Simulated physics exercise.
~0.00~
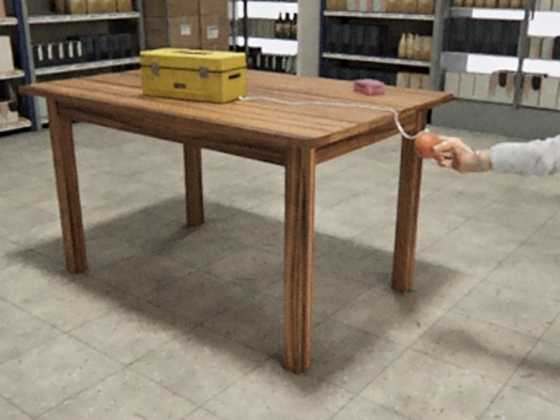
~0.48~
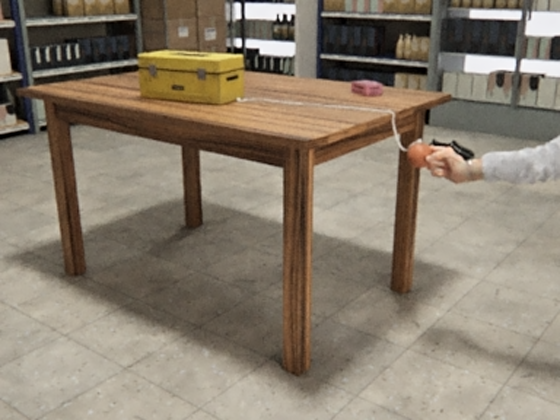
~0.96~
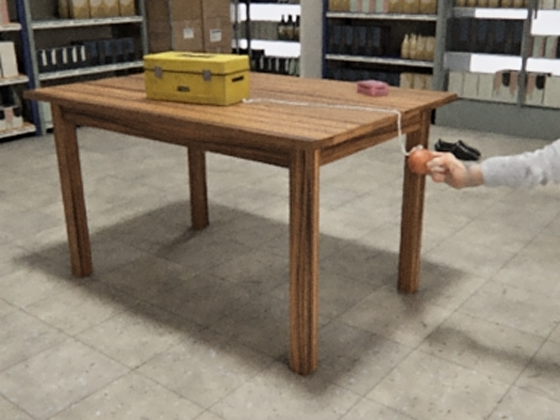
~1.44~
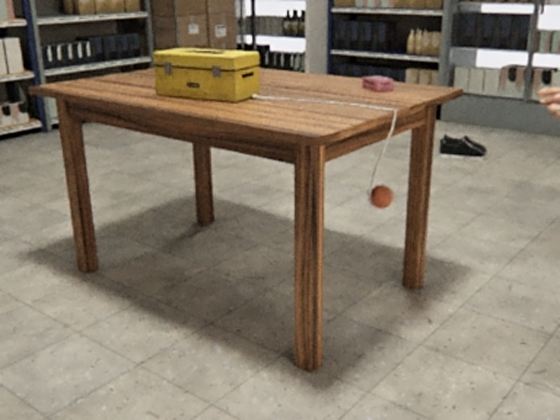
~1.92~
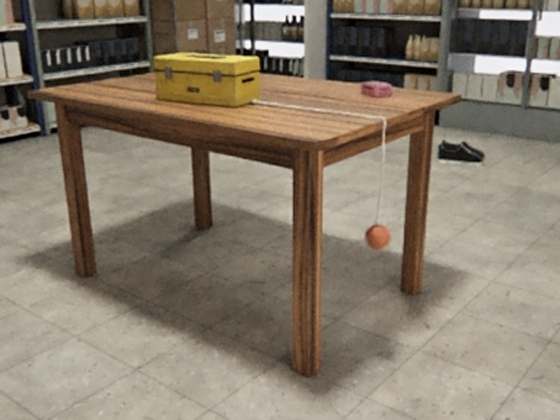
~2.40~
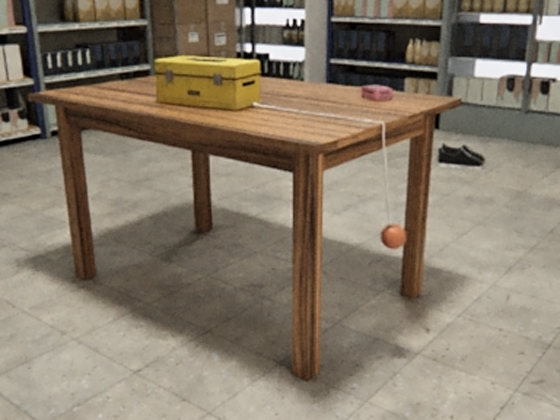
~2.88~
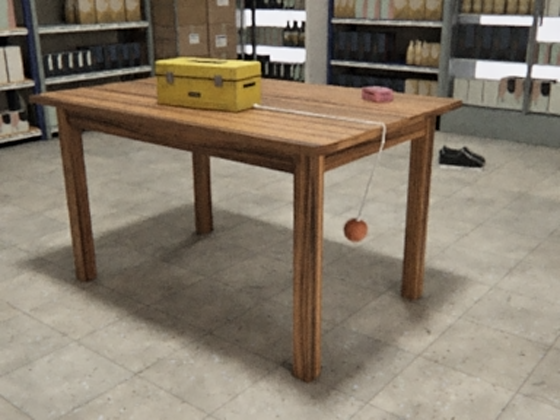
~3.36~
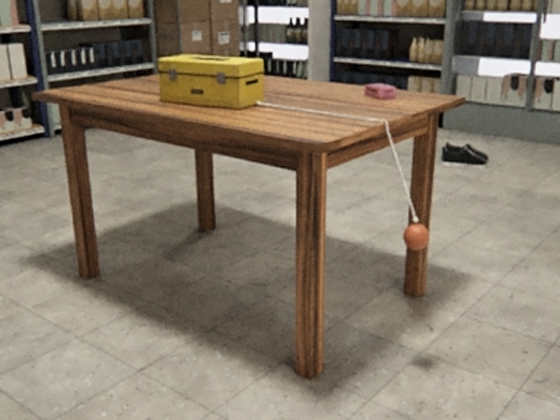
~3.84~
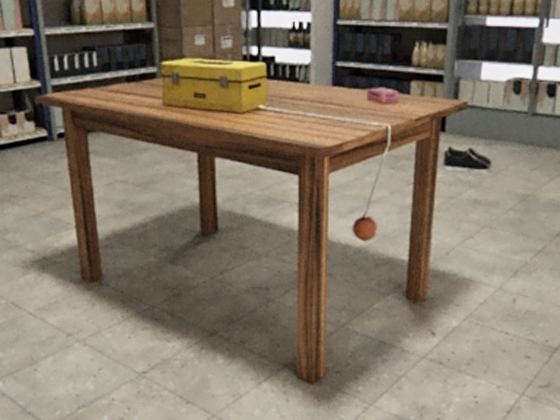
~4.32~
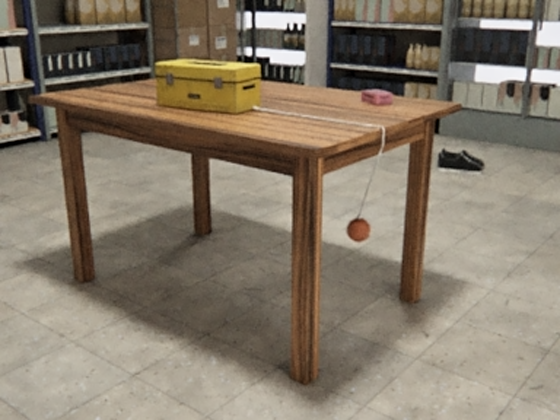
An orange on a pale string is held by a hand just off the right end of a brown wooden table, seen from slightly above in a room lined with stocked shelves. The string runs back across the tabletop to a yellow toolbox on the left, while a small pink box sits near the far right edge. The hand lowers the orange a little, lets go and draws back out of view. The orange drops below the edge, and the string catches it. It swings left and right, still dangling at the end, with the pink box in place on top.
